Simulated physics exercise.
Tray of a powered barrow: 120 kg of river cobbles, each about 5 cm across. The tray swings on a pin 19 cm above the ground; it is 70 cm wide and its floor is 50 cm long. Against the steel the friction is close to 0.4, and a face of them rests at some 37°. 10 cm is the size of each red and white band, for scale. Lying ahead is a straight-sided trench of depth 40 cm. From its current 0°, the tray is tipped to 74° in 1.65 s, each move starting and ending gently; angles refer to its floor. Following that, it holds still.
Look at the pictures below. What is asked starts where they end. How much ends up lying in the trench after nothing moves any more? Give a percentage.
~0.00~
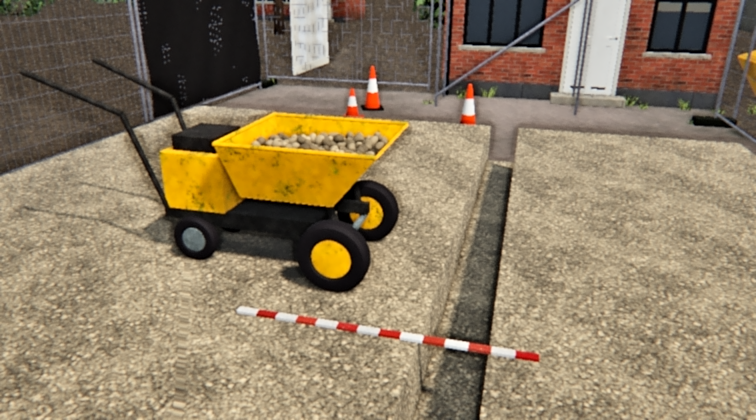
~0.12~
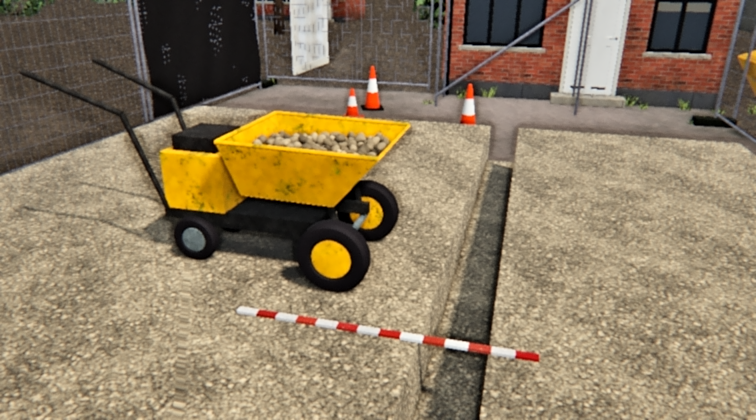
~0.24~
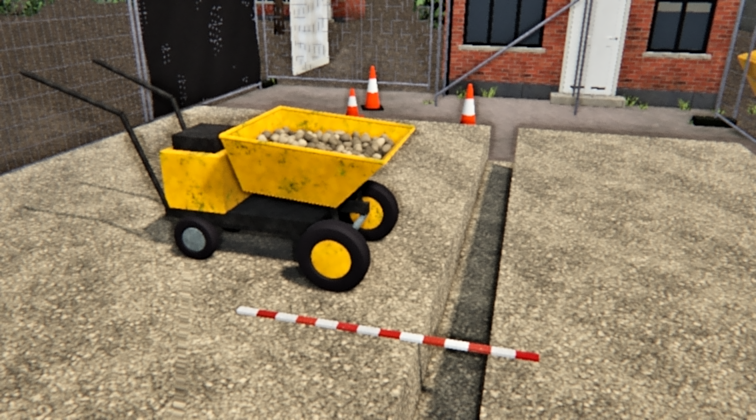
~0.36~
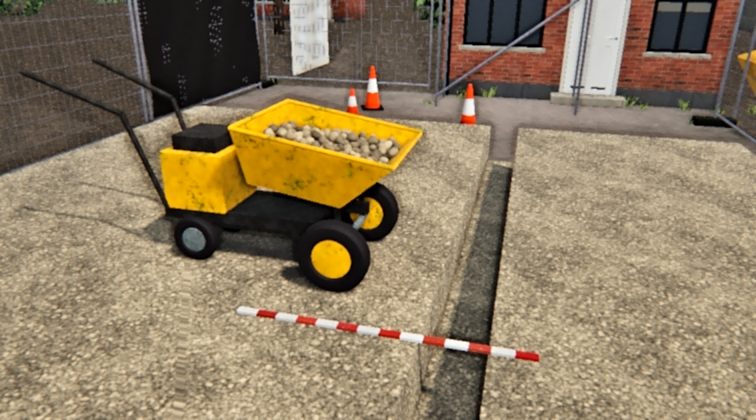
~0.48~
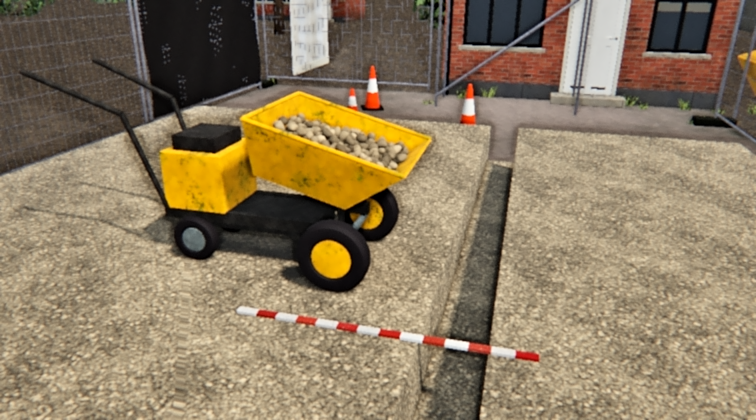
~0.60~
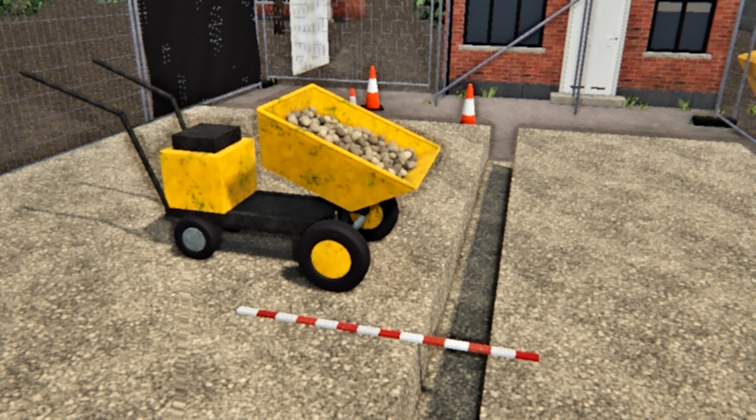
A share of about 81 per cent.
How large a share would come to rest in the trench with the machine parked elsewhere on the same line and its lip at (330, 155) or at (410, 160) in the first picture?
Around 85 and then 35 percent.
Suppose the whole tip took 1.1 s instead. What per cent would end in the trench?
Roughly 75 per cent would.
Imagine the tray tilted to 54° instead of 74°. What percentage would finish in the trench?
It would be near 45 per cent.
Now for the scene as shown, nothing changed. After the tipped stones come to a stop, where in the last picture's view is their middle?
(475, 326).
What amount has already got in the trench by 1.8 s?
By that moment, roughly 45 per cent of the load.
After 1.2 s the floor is at 63°; 99 % in the tray, 1 % in the trench; the foremost stones are at (469, 232).
After 1.8 s the floor is at 74°; 40 % in the tray, 46 % in the trench, 13 % past the trench; the foremost stones are at (552, 281).
After 2.1 s the floor is at 74°; 11 % in the tray, 69 % in the trench, 20 % past the trench; the foremost stones are at (611, 311).
After 4.1 s the floor is at 74°; 0 % in the tray, 81 % in the trench, 19 % past the trench; the foremost stones are at (634, 318).
